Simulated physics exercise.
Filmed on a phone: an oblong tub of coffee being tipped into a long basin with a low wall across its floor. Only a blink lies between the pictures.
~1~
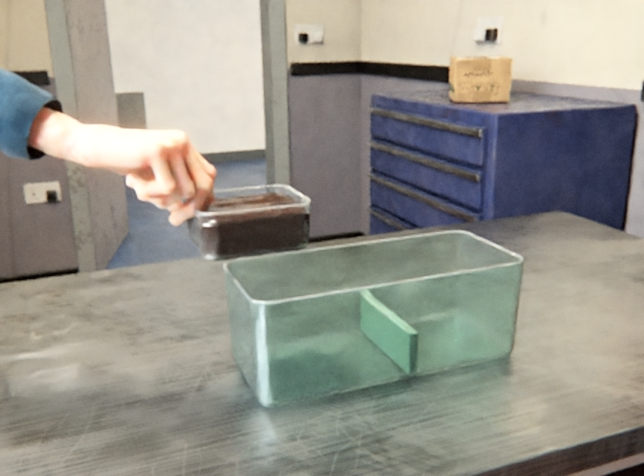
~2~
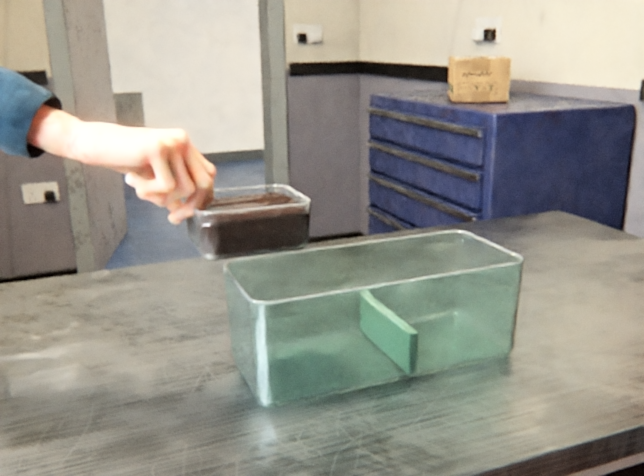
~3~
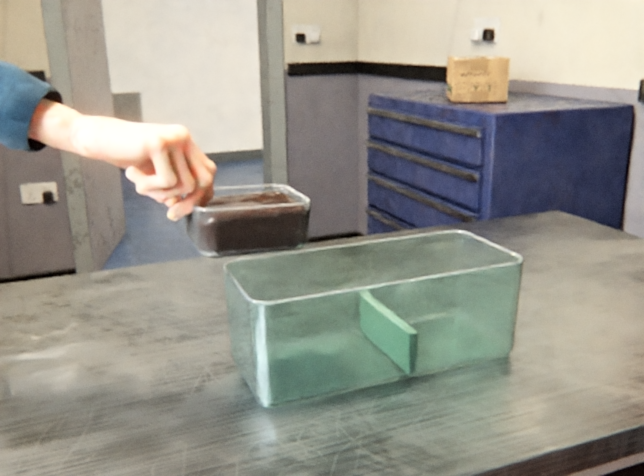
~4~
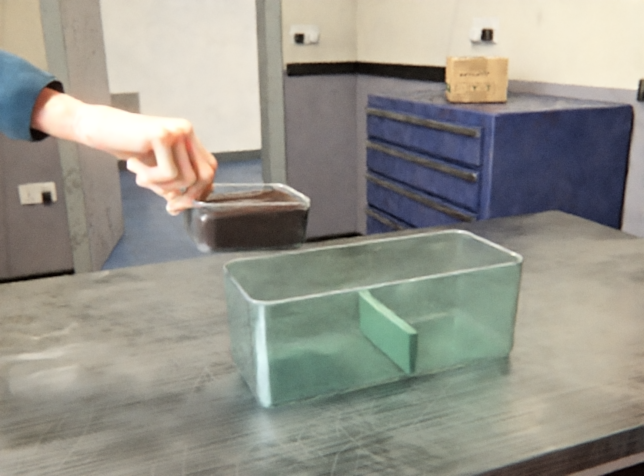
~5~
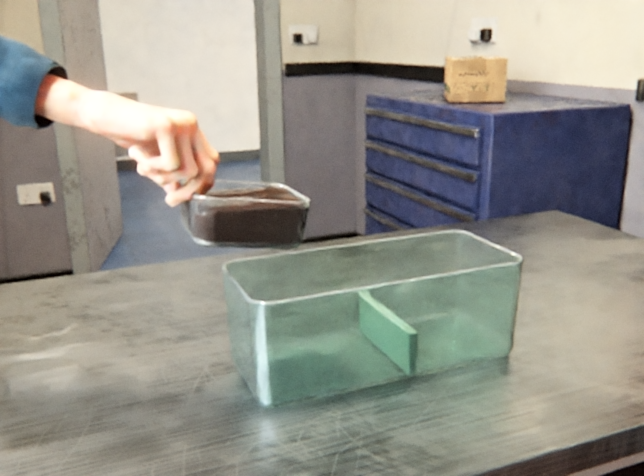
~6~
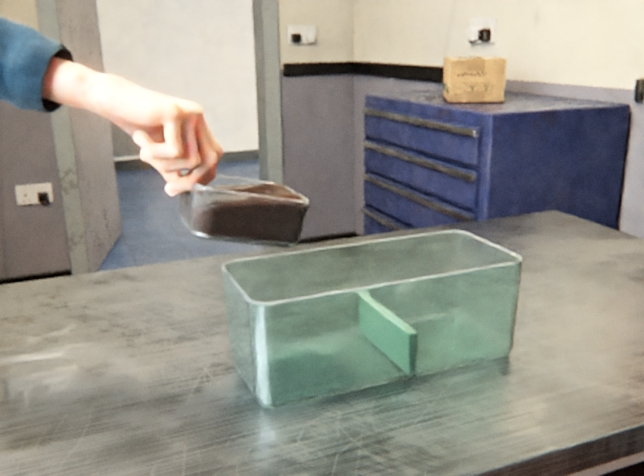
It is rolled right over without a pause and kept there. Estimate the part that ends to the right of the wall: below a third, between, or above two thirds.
The share right of the wall is under a third.
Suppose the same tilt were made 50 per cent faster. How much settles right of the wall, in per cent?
About 40 per cent.
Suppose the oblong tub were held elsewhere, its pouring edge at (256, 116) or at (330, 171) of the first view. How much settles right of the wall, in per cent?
Roughly 5 per cent, and 80 per cent.
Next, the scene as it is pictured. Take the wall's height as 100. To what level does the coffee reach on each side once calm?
Some 30 per cent left and 10 right.
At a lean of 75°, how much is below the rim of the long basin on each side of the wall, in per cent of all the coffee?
Some 25 per cent left and 0 right.
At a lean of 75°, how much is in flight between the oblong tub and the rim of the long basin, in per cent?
Roughly 45 in a hundred.
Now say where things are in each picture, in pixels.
In the first frame, it leans 0°; its right rim is at (299, 195); the coffee meets the walls at (192, 210) and (295, 200); the long basin's rim runs from (237, 284) to (493, 246); the wall's top is at (387, 313).
In the second frame, it leans 1°; its right rim is at (298, 195); the coffee meets the walls at (191, 210) and (295, 198).
In the third frame, it leans 2°; its right rim is at (298, 195); the coffee meets the walls at (190, 209) and (294, 198).
In the fourth frame, it leans 5°; its right rim is at (298, 195); the coffee meets the walls at (191, 206) and (293, 196).
In the fifth frame, it leans 9°; its right rim is at (297, 195); the coffee meets the walls at (189, 202) and (294, 194).
In the sixth frame, it leans 13°; its right rim is at (297, 195); the coffee meets the walls at (188, 198) and (294, 189).
A moment on, the oblong tub is tipped on its side and 31 per cent is still to pour, 23 is left of the wall and 0 right of it.
Next, the oblong tub is tipped right over and 2 per cent is still to pour, 71 is left of the wall and 20 right of it.
Then the oblong tub is tipped right over and 0 per cent is still to pour, 79 is left of the wall and 20 right of it.
Later the oblong tub is tipped right over and 0 per cent is still to pour, 79 is left of the wall and 20 right of it.
In the end 79 per cent lies left of the wall, 20 right of it and 1 outside.
